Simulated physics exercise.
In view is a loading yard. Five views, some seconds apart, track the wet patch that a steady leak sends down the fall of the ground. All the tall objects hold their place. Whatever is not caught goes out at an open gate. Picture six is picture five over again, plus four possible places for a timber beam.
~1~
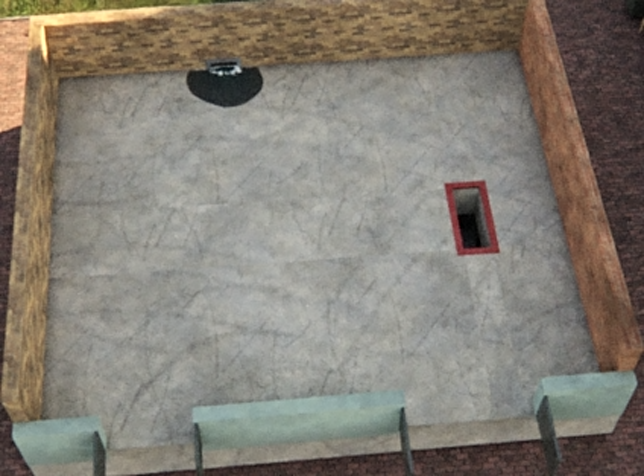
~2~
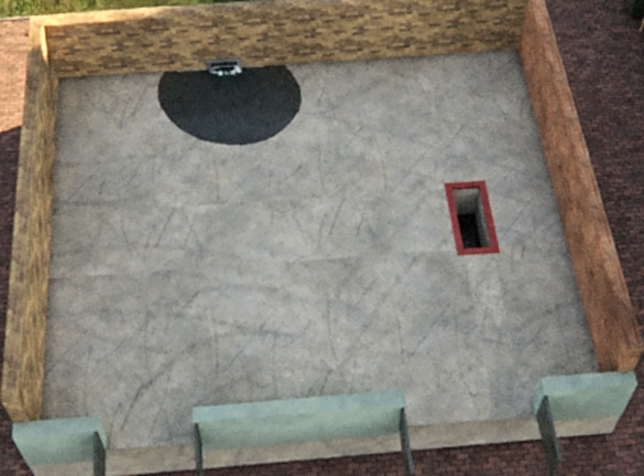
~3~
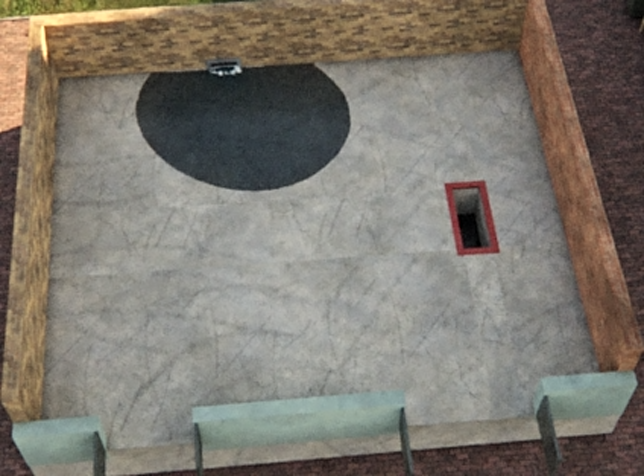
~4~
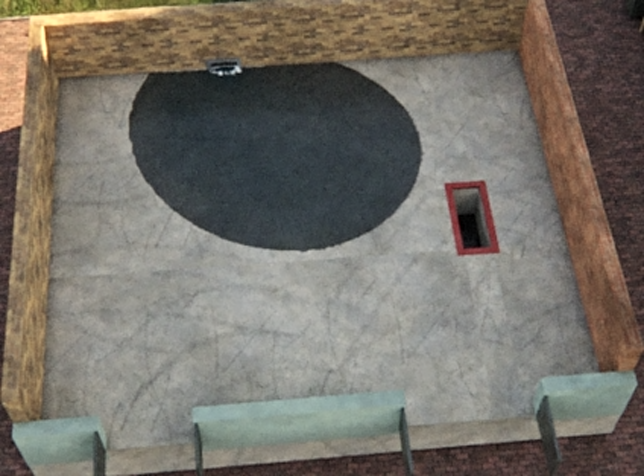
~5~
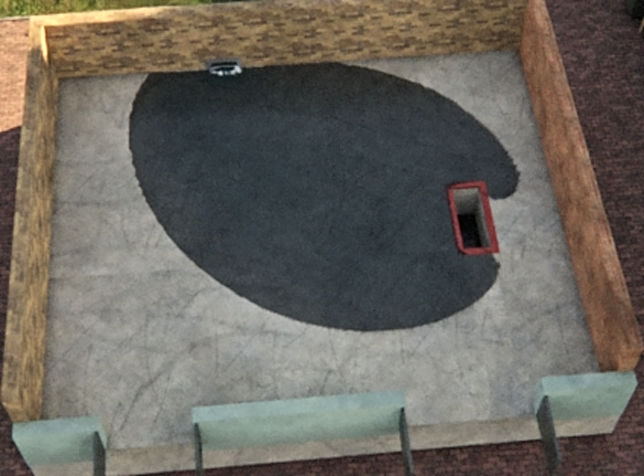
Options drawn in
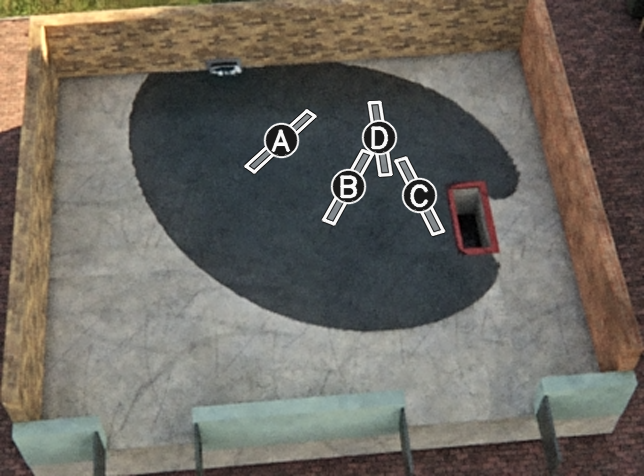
Dark liquid spreads from a small outlet at the back wall of a walled yard, growing from a small patch into a wide, rounded pool across the pale floor. It widens forward and to the right, then reaches the red-rimmed drain and wraps around its left side and edges.
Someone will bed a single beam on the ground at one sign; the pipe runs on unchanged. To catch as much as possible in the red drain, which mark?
It is D.
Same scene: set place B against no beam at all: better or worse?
It is worse.
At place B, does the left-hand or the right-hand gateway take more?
More leaves on the right.
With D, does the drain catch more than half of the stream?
No.
On the marked copy, A from (250, 169) to (310, 113); B from (328, 221) to (367, 152); C from (400, 159) to (438, 232); D from (385, 174) to (374, 102).
With A, about 16 % of the stream goes into the red drain, about 80 % out by the gates.
With B, about 15 % of the stream goes into the red drain, about 82 % out by the gates.
With C, about 16 % of the stream goes into the red drain, about 83 % out by the gates.
With D, about 25 % of the stream goes into the red drain, about 72 % out by the gates.
